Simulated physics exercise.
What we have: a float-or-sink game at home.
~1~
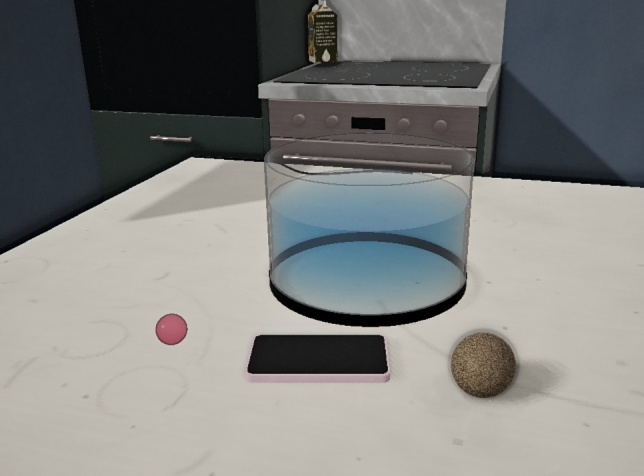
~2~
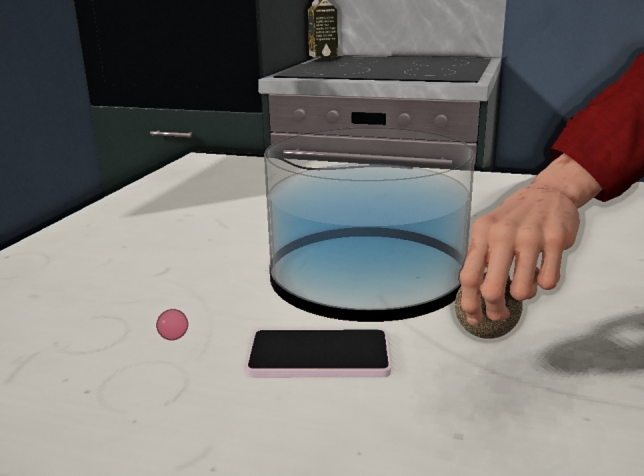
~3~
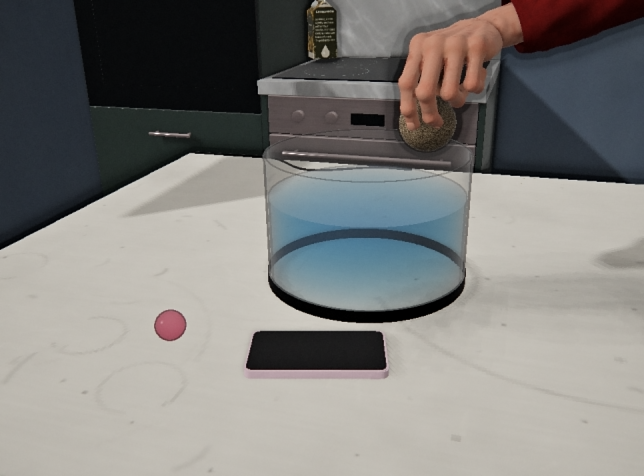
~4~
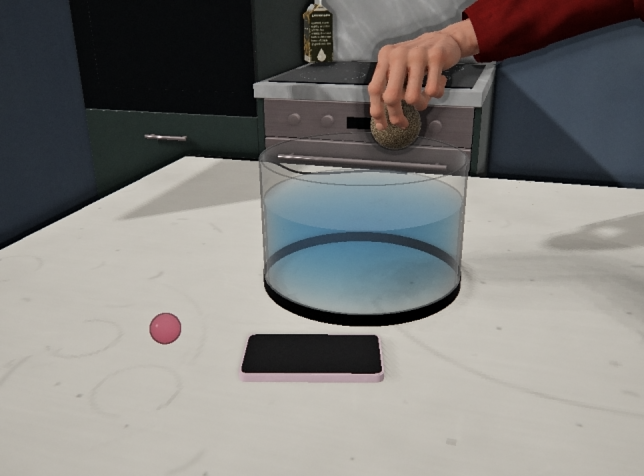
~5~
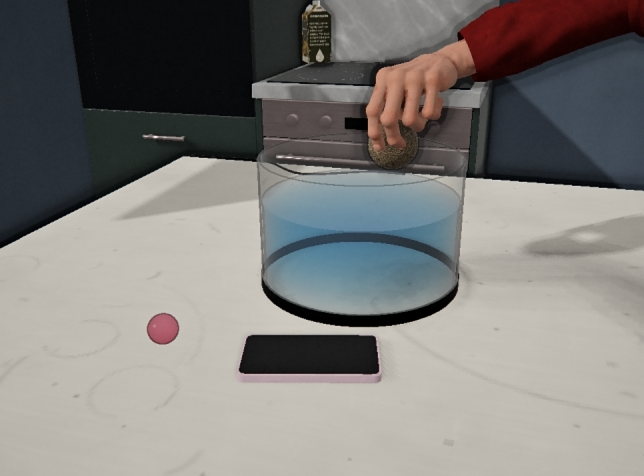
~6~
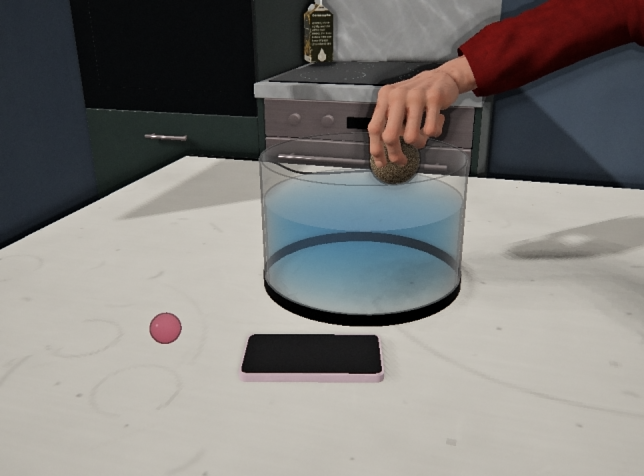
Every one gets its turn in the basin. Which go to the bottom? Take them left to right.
The left one sinks, the middle one sinks, the right one sinks.
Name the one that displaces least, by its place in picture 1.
That is the left one.
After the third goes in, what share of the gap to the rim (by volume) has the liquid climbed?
Close to 10 %.
Next, the stone sinks.
After that, the phone sinks.
Finally, the glass marble sinks; afloat, none of them.
